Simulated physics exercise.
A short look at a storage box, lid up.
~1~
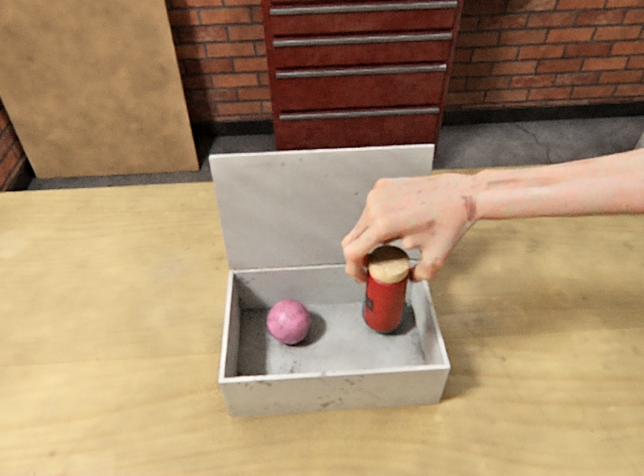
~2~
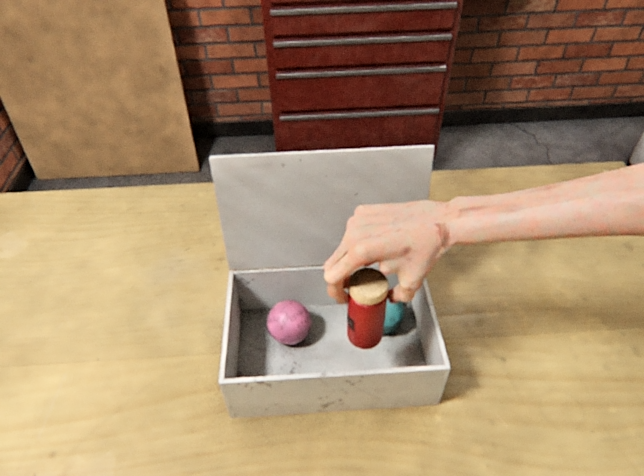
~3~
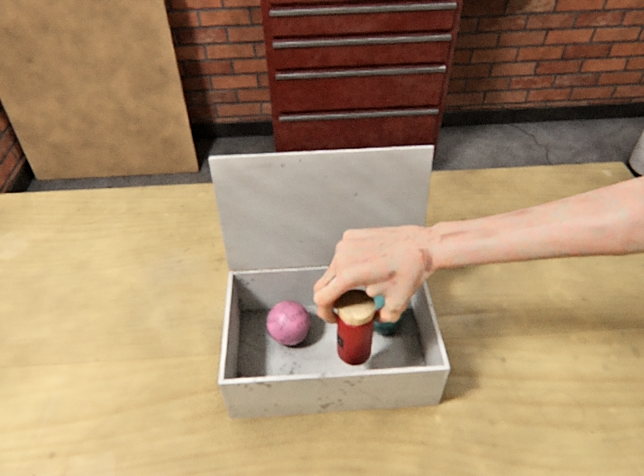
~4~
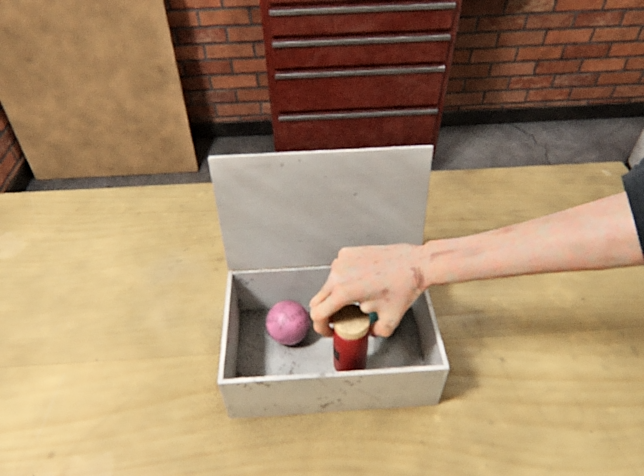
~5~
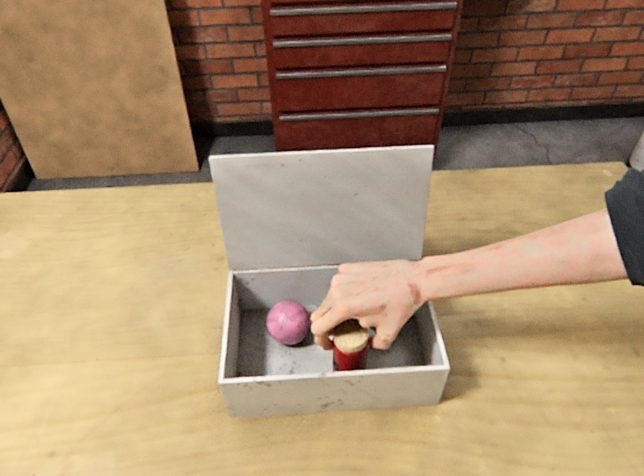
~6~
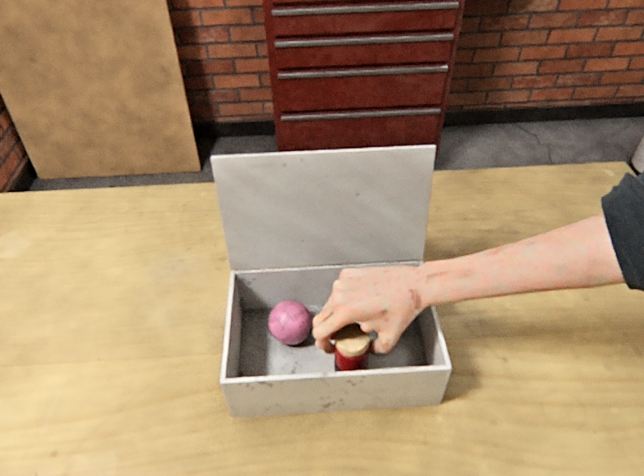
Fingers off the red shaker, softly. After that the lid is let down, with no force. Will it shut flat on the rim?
As it turns out, it stays ajar.
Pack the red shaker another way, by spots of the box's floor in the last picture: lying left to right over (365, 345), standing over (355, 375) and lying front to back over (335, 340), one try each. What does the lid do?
In the first case it sits on the rim; in the second case it stays ajar; in the third case it sits on the rim.
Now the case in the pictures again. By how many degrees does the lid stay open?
Some 6° above the rim.
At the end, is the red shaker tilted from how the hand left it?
It stays as placed.
Then, 1.20 s later than the last frame, lid 82° above the rim.
Then, 1.60 s later than the last frame, lid 54° above the rim.
Then, 1.90 s later than the last frame, lid 23° above the rim.
When it is over, lid 7° above the rim; all 3 as before. End places, in pixels of the last picture, red shaker near (351, 358).
